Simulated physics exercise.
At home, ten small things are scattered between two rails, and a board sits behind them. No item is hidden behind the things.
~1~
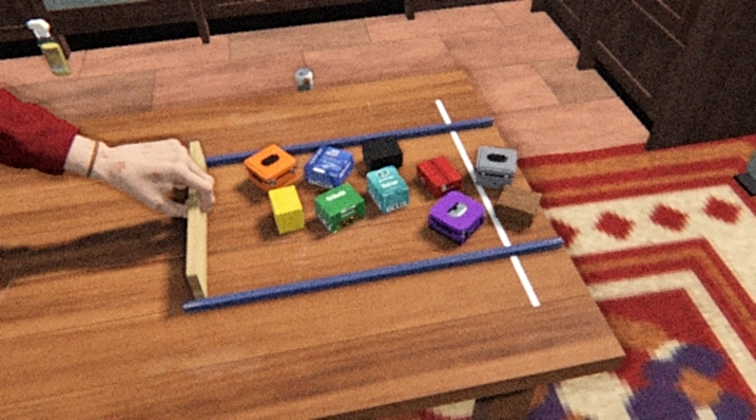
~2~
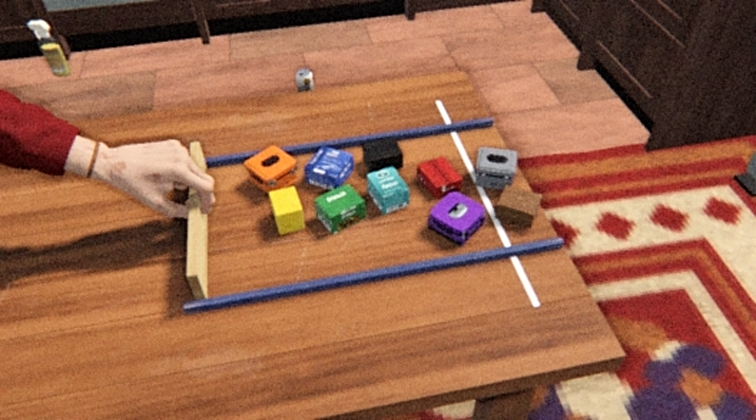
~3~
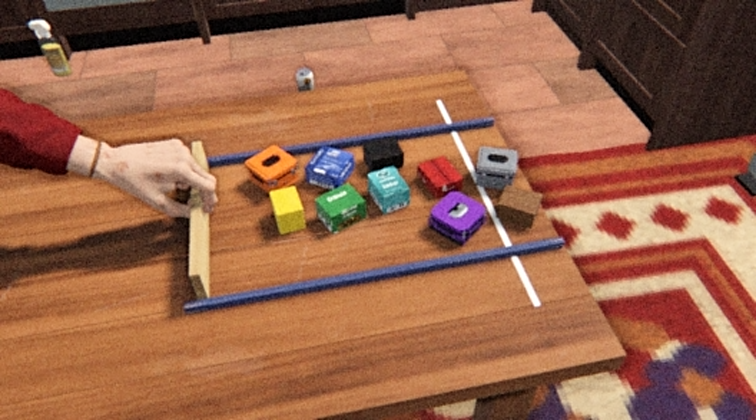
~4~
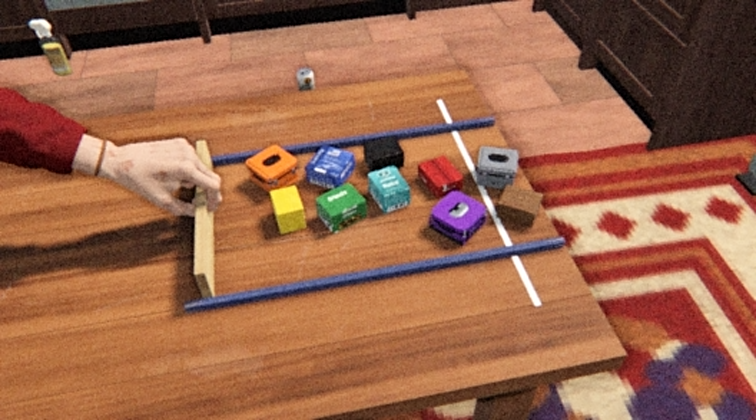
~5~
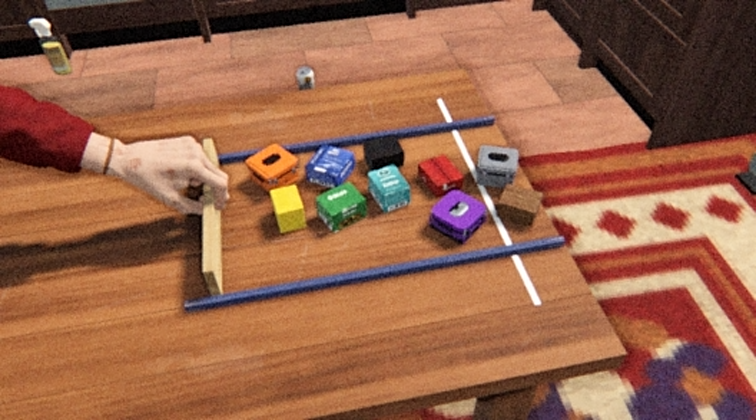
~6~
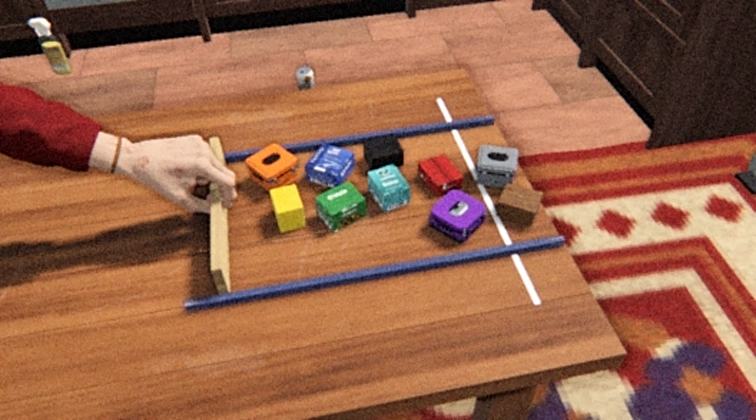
A hand in a red sleeve slid a wooden board slightly to the right between two blue rails, toward ten scattered colourful blocks and cases on a wooden table, which stayed still.
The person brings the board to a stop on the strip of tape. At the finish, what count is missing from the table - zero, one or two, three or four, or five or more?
Missing: Five or more.
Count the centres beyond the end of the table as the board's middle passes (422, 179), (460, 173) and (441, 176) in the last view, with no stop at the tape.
Over the end: 1, 4, 3.
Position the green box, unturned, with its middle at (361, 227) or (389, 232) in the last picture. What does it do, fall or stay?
Taking them in order, it stays put and then it stays put.
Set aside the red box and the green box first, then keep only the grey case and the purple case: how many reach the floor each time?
Result: 4 in the first case, with 4 in the second.
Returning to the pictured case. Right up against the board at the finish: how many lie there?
Contact count: 3.
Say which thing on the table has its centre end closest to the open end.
Green box.
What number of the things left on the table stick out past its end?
Tally: 1.
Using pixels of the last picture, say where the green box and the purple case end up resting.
They finish at roughly (530, 182) and (522, 219) respectively.
Soon after, none off yet; brown block at rest near (519, 205); grey case at rest near (496, 167); red box at rest near (440, 175).
Then, none off yet; brown block at rest near (519, 205); grey case moved about its own width near (530, 166); red box moved about its own width near (490, 158).
At rest, the number that fall off is five or more; fallen, blue box, turquoise box, black box, red box, grey case and brown block.
